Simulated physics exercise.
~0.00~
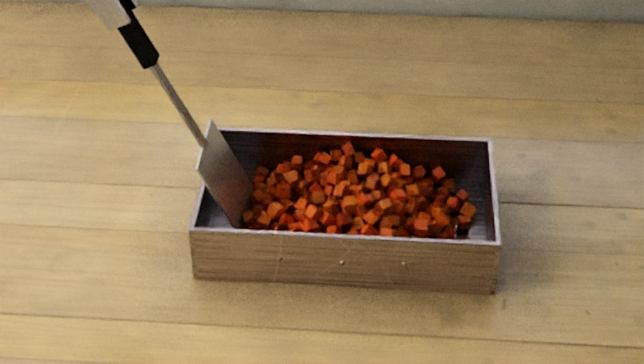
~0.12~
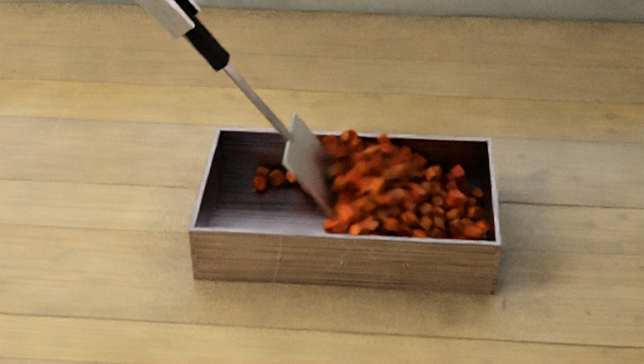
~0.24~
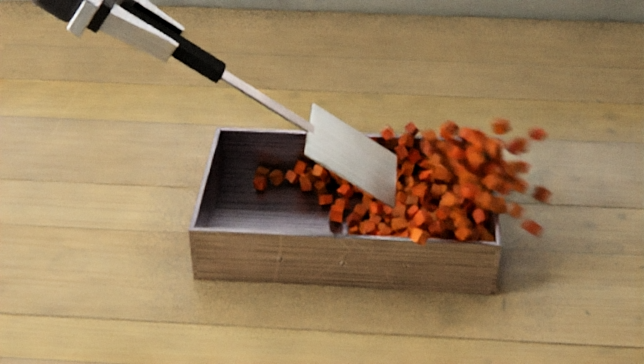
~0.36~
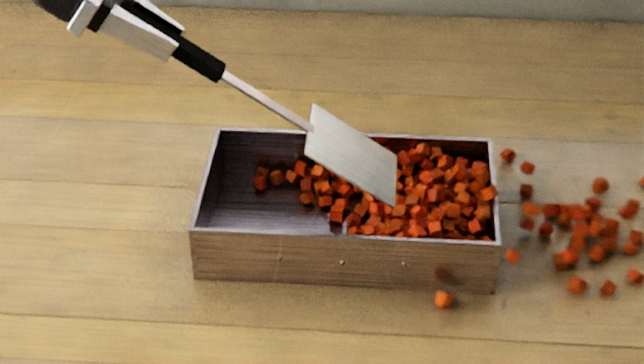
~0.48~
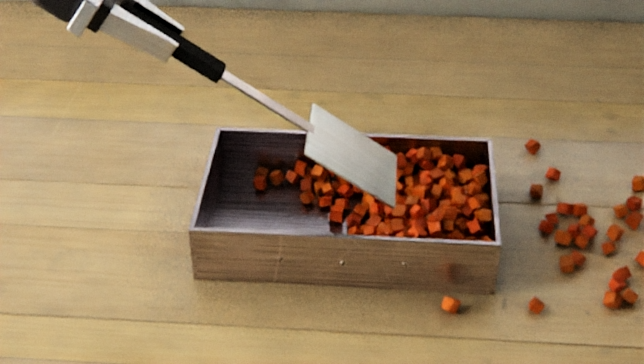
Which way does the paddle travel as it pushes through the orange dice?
It travels to the right, from the left end of the tray toward the other end.
